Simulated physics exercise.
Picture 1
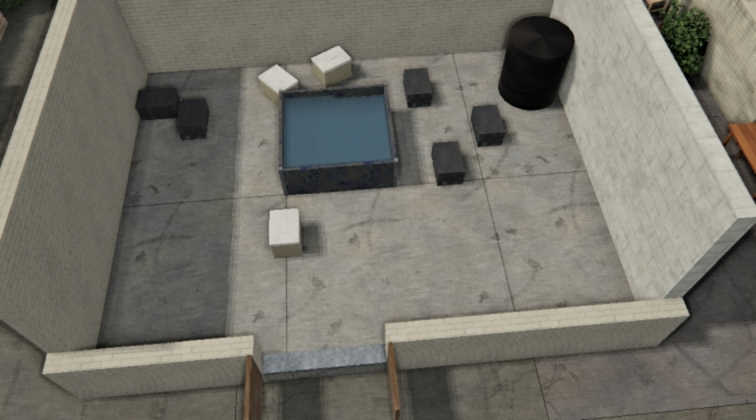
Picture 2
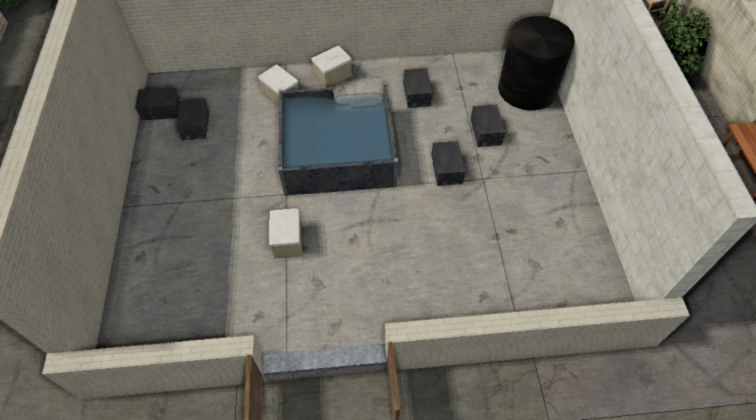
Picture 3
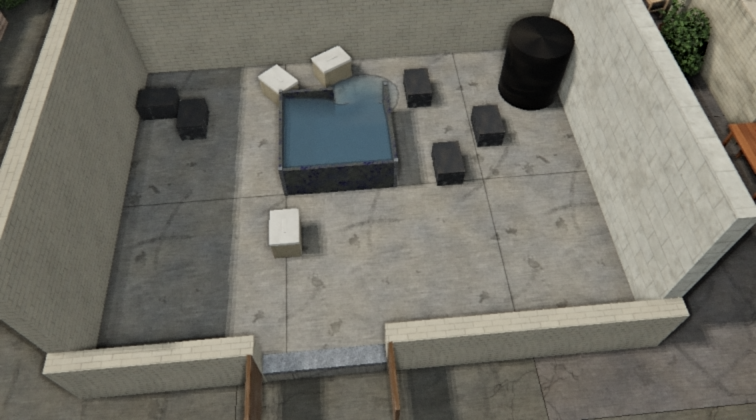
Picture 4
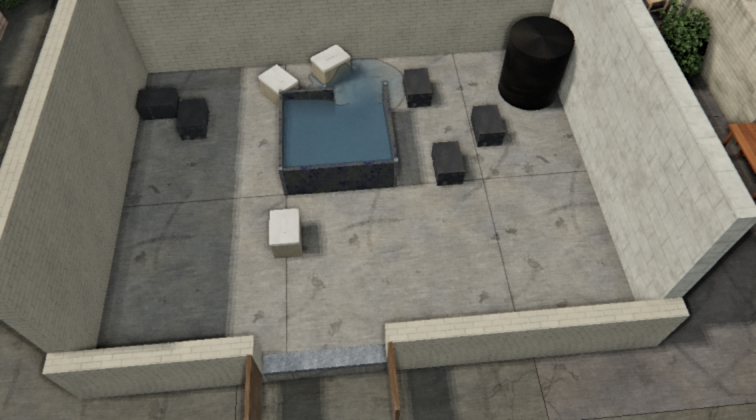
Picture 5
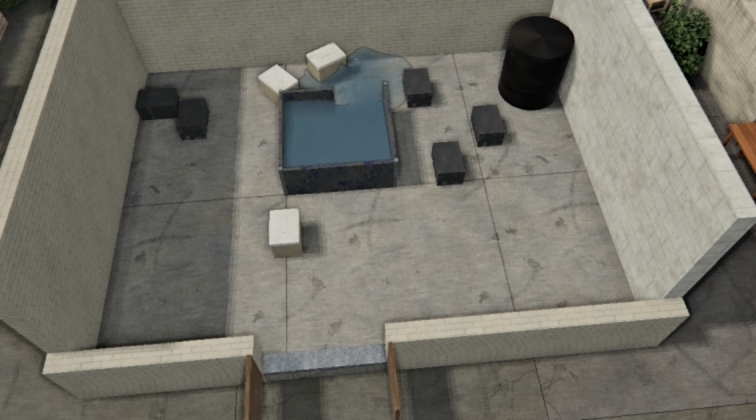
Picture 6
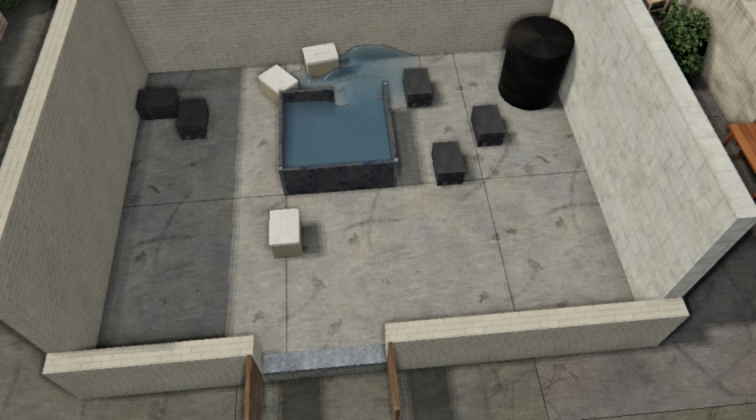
Water spilling from the torn back side of an open tank in a walled yard, spreading and nudging one pale block left.
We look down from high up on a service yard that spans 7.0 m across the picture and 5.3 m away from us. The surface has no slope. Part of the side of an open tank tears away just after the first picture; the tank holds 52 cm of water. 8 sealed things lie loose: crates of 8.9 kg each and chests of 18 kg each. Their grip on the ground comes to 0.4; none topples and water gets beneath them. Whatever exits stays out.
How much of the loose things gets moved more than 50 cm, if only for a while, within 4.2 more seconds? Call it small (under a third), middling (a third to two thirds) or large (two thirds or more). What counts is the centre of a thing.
Middling, a third to two thirds.
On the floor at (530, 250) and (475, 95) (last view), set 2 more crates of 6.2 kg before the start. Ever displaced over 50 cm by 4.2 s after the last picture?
Below, above.
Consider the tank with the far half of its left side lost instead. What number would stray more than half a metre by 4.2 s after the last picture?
Result: 2.
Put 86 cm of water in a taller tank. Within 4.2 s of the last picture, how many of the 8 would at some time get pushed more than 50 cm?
Under that setup the answer is 7.
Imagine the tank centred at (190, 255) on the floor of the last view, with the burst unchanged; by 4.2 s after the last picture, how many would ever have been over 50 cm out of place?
Result: 5.
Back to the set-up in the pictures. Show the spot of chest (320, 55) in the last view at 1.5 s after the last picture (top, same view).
(219, 67) or thereabouts.
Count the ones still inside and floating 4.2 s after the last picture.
That would be 1 of them.
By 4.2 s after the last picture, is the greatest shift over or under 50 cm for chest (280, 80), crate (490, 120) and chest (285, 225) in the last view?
First falling below it, second exceeding it, third falling below it.
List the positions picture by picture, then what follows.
A chest at (331, 58), on the bottom; a crate at (418, 81) rests on the ground; water covers 2.4 m2; 0 of 8 have shifted, in the first frame.
A chest at (331, 58) rests on the ground; a crate at (418, 81) rests on the ground; 2.8 m2 under water; 0 of 8 have shifted, in the second frame.
A chest at (331, 58), on the bottom; a crate at (418, 81) rests on the ground; water covers 3.4 m2; 0 of 8 have shifted, in the third frame.
A chest at (331, 57) rests on the ground, 3 cm from its start; a crate at (418, 81) rests on the ground; water covers 4.0 m2; 0 of 8 have shifted, in the fourth frame.
A chest at (326, 55) rests on the ground, 13 cm from its start; a crate at (418, 81), on the bottom; water covers 4.3 m2; 1 of 8 have shifted, in the fifth frame.
A chest at (320, 53) rests on the ground, 24 cm from its start; a crate at (418, 81) rests on the ground; water covers 4.5 m2; 1 of 8 have shifted, in the sixth frame.
Then, 0.4 s after the last picture 0 of 8 are over 50 cm from their spots; 0 afloat.
Then, 1.5 s after the last picture 1 of 8 are over 50 cm from their spots; 0 afloat.
Then, 2.8 s after the last picture 3 of 8 are over 50 cm from their spots; 1 afloat.
Then, 4.2 s after the last picture 5 of 8 are over 50 cm from their spots, and 5 have been at some point; 1 afloat.
